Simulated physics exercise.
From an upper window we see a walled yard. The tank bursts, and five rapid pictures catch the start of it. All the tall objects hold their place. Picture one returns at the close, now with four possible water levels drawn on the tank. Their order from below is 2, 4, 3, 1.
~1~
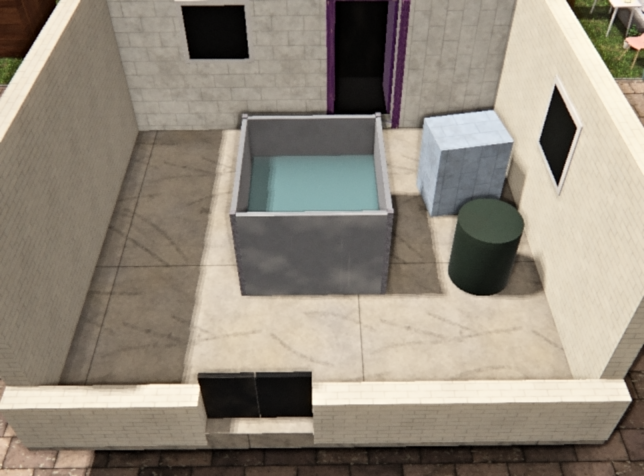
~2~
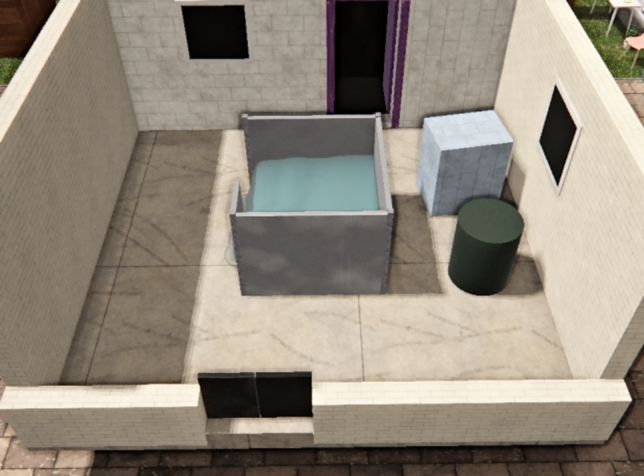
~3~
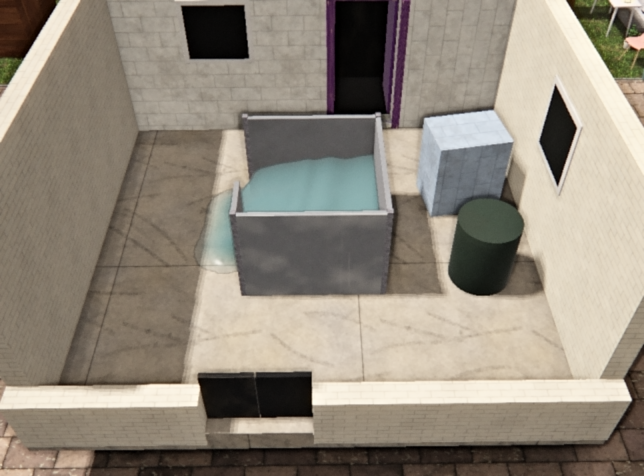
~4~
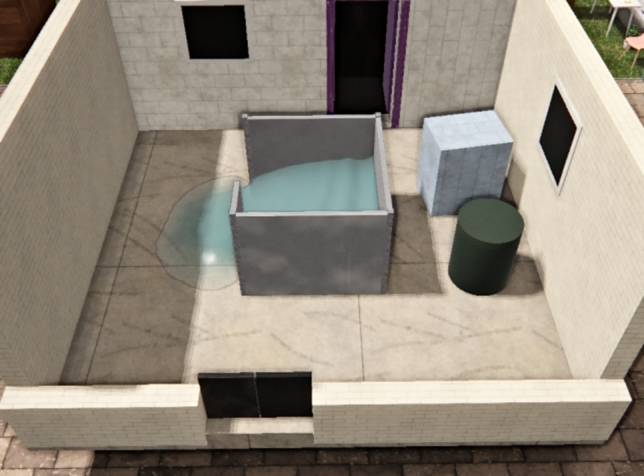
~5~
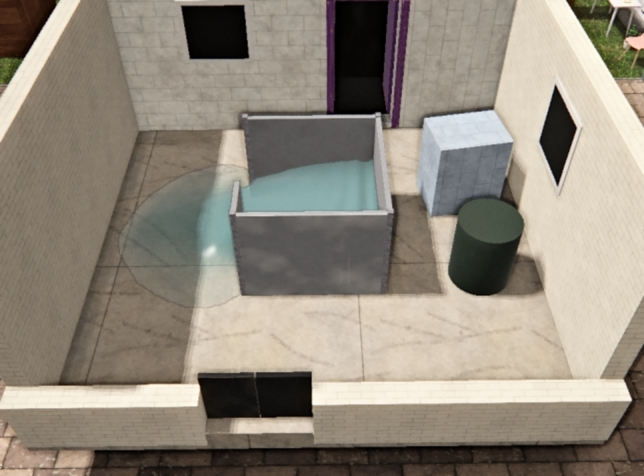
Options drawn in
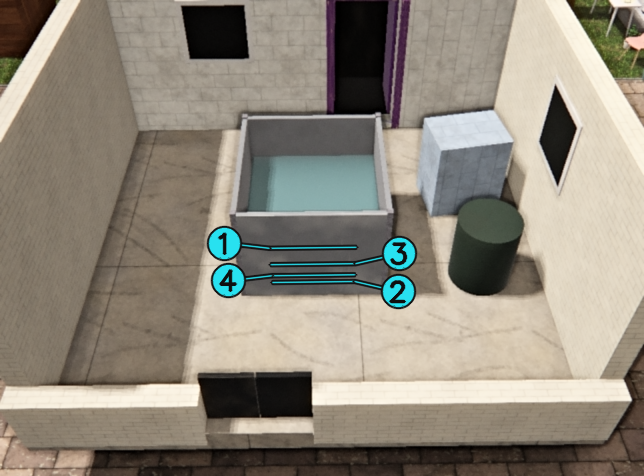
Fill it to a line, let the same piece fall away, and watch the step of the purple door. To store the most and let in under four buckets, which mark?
Take 1.
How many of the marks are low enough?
All of them.
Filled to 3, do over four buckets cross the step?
No.
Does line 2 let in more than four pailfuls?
No.
On the marked copy, 1 at (312, 247); 2 at (313, 282); 3 at (313, 264); 4 at (313, 275); from the bottom up 2, 4, 3, 1.
Choosing 1, a bucket or two gets in.
Choosing 2, nothing gets over.
Choosing 3, nothing gets over.
Choosing 4, nothing gets over.
